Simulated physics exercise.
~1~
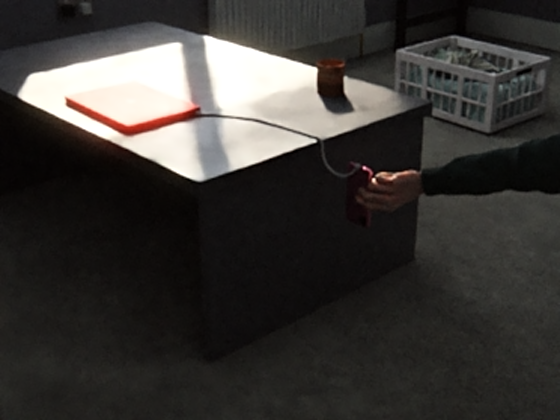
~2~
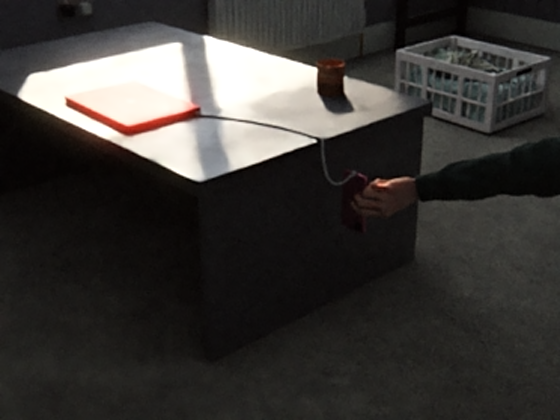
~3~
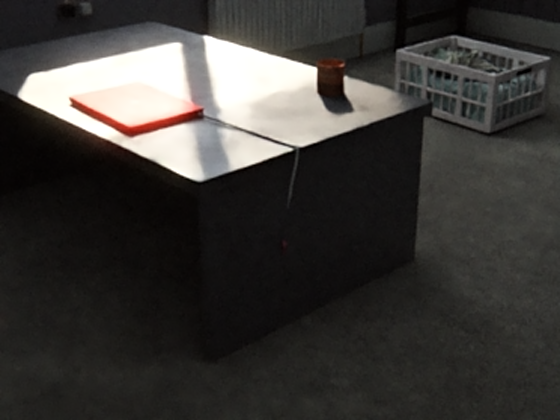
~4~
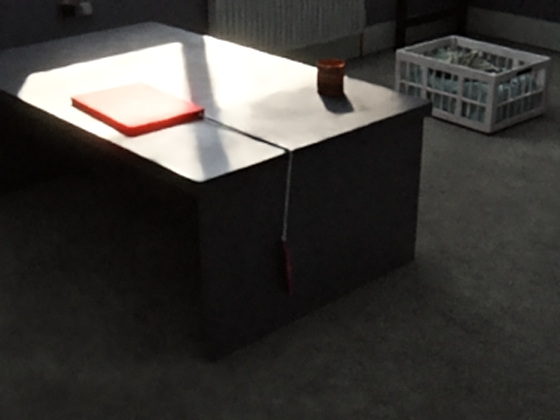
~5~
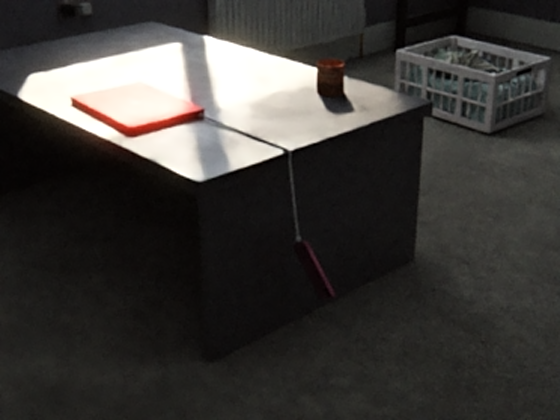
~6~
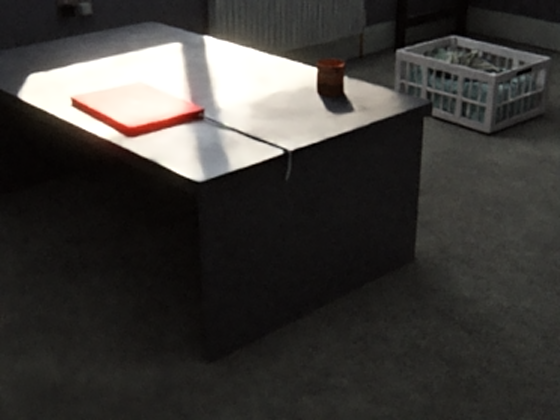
The footage shows a hand holding a pink phone tied by a string to a flat red object on a desk, then letting go; the phone drops and swings below the edge before passing out of sight, the string still over the edge and the orange cup still on top.
